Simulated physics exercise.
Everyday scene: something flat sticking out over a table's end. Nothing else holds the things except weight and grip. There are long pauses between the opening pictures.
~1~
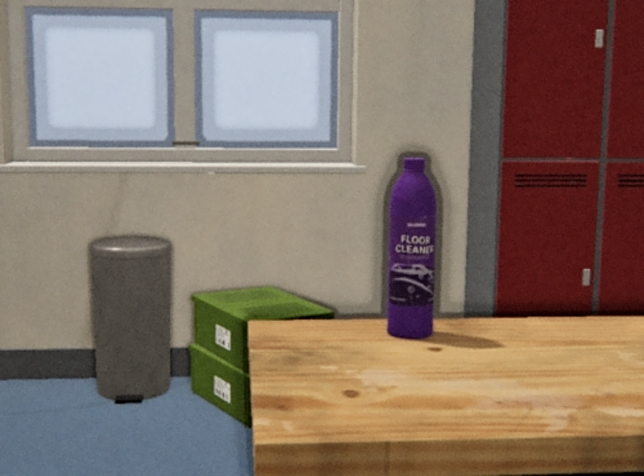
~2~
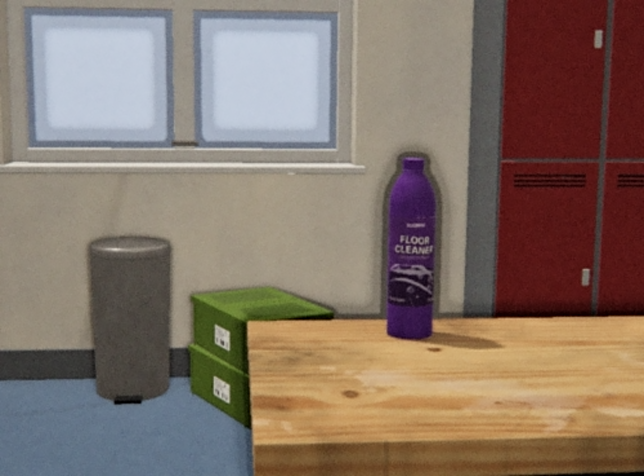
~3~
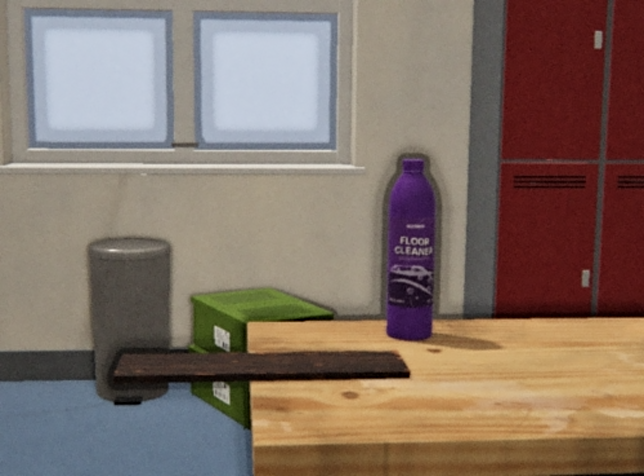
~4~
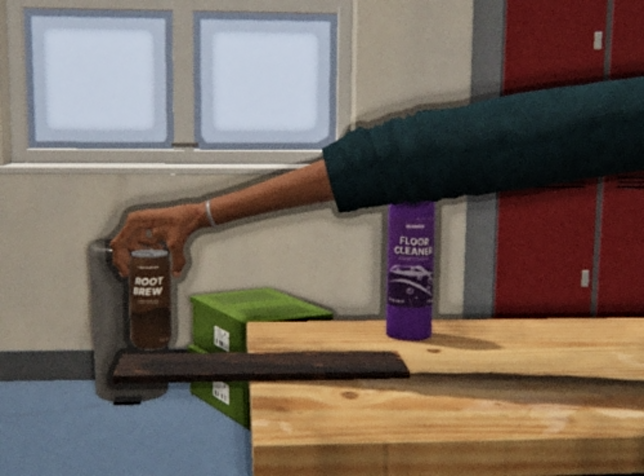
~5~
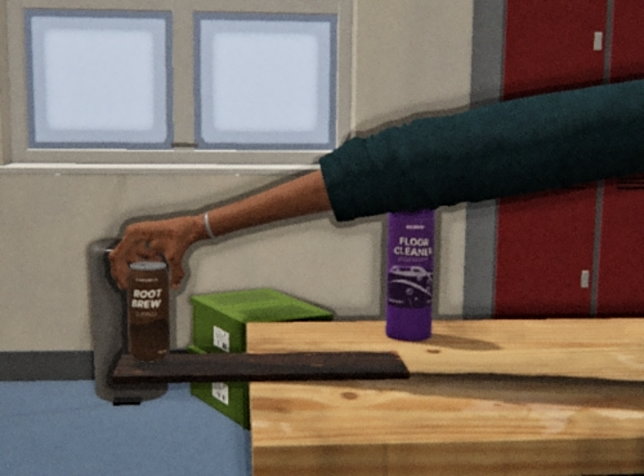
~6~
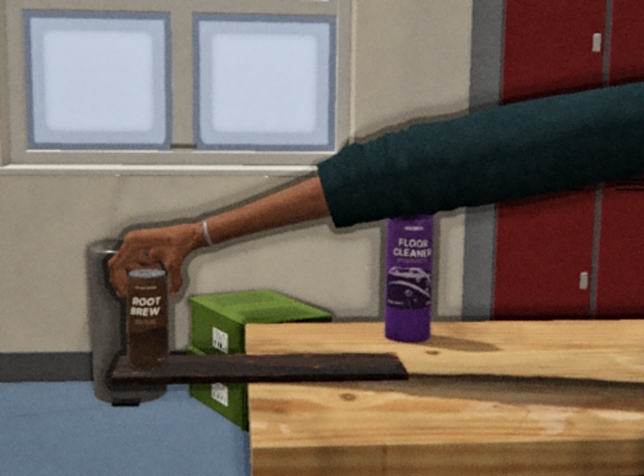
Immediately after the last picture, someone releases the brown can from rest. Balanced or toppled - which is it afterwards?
My guess: It falls off the table.
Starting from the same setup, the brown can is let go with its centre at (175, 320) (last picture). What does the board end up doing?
It topples.
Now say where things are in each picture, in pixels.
The last thing is not in view yet, in the first picture.
The last thing is not in view yet, in the second picture.
The last thing is not in view yet; black board (263, 366), in the third picture.
On its way; brown can (150, 300); black board (262, 366), in the fourth picture.
On its way; brown can (149, 312); black board (262, 367), in the fifth picture.
Set down, still held; brown can (148, 319); black board (261, 368), in the sixth picture.
Then, 0.40 s later than the last frame, brown can now down on the floor or falling; black board tilted by 50°.
Then, 0.60 s later than the last frame, black board now down on the floor or falling.
Then, 0.80 s later than the last frame, things are still on the move.
Then, 0.90 s later than the last frame, as before.
When it is over, down on the floor or falling, brown can and black board; purple bottle as before. The board tips off the edge.
